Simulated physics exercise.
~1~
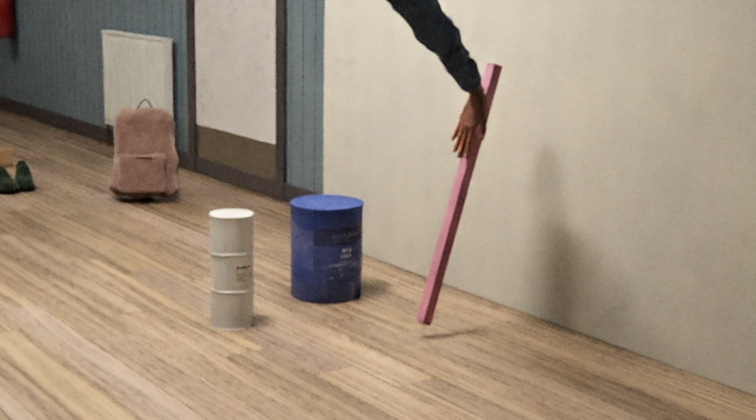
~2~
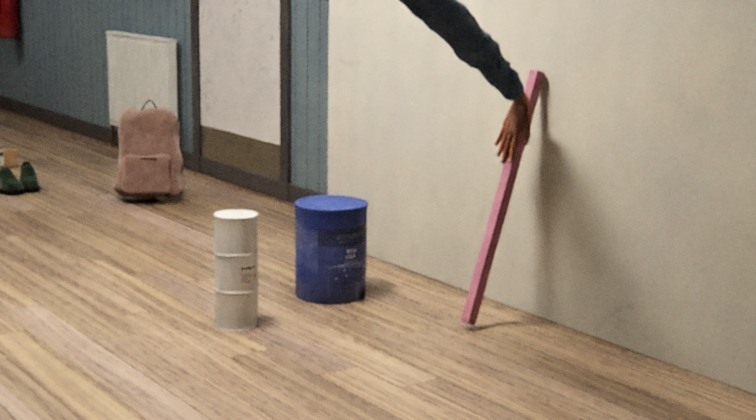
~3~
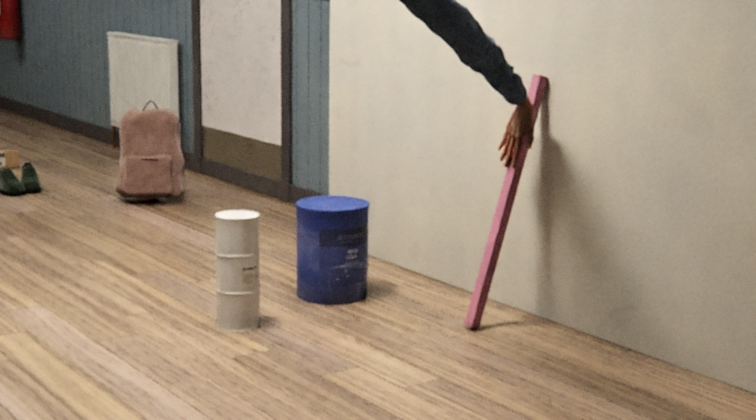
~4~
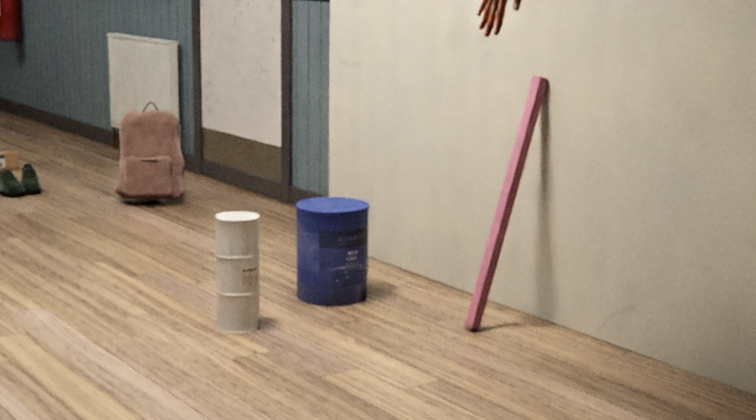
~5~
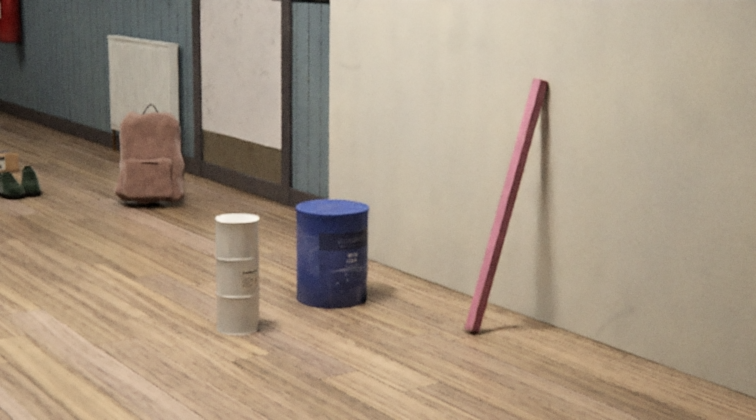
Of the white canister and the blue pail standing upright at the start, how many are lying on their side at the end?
None of them are. The white canister and the blue pail both still stand upright on the floor at the end.
